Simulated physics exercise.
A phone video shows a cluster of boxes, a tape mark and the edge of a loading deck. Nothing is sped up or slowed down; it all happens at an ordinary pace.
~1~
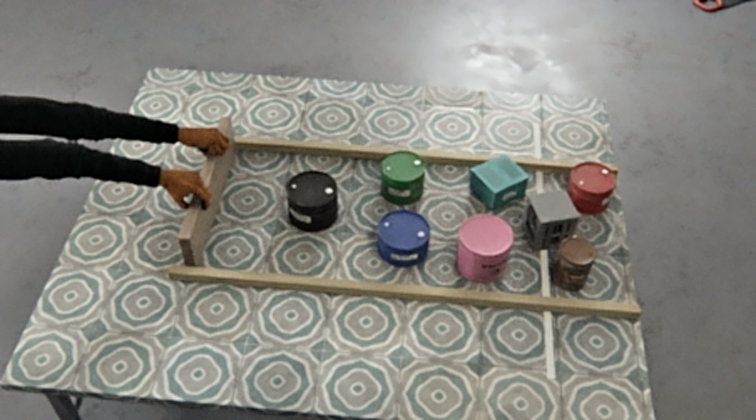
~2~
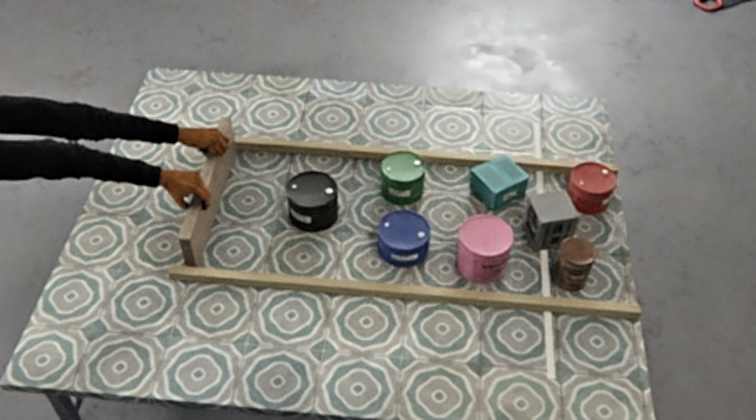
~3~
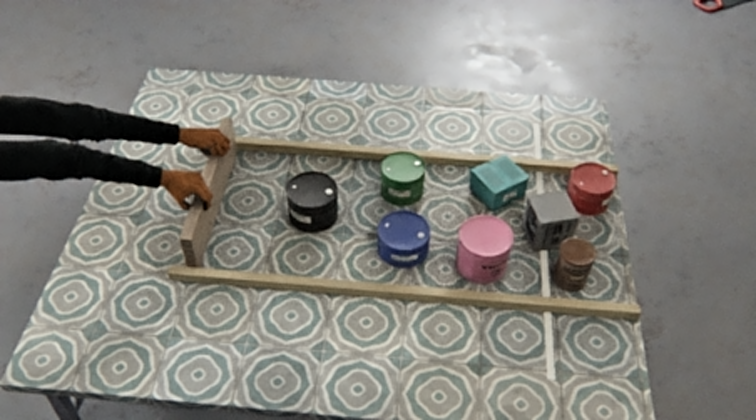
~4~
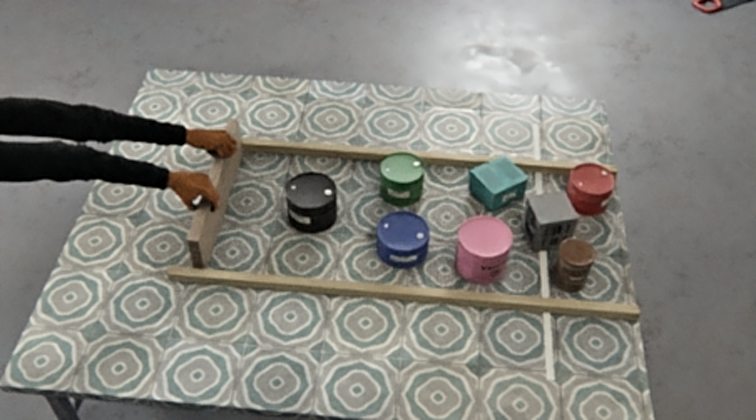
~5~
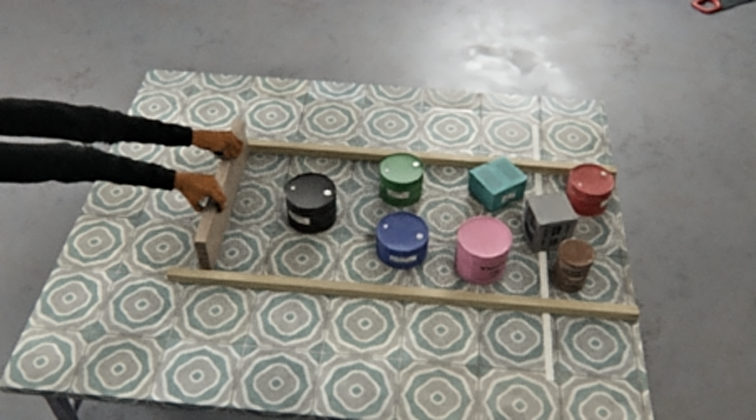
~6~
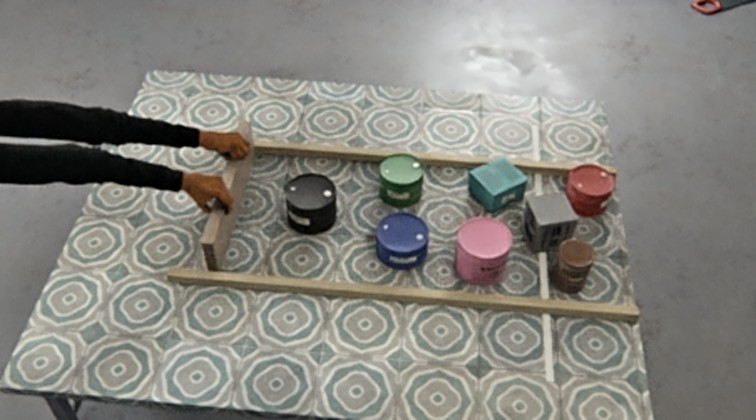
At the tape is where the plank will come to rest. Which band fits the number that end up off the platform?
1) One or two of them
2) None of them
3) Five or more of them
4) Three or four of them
One or two of them.
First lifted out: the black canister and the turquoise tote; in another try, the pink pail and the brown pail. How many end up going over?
I'd say 1 the first time and 1 the second time.
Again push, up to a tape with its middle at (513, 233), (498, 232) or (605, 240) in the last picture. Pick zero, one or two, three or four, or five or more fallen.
First either one or two, then zero, then five or over.
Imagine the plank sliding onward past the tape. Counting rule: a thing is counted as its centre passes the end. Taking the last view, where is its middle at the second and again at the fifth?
The first one at (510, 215), the next at (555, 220).
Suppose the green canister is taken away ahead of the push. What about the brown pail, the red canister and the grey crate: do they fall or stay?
In that case the brown pail winds up down, the red canister stays where it is, and the grey crate stays where it is.
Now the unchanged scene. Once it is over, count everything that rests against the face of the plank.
Looks like 3 of them, all told.
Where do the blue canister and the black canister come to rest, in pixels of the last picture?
About (572, 266), and about (569, 222).
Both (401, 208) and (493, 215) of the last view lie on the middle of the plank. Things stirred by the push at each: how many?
The number moved is 3 and then 8.
Soon after, none off yet; red canister at rest near (589, 191); brown pail at rest near (573, 267); grey crate at rest near (548, 223).
At rest, the number that fall off is one or two; fallen, brown pail and red canister.
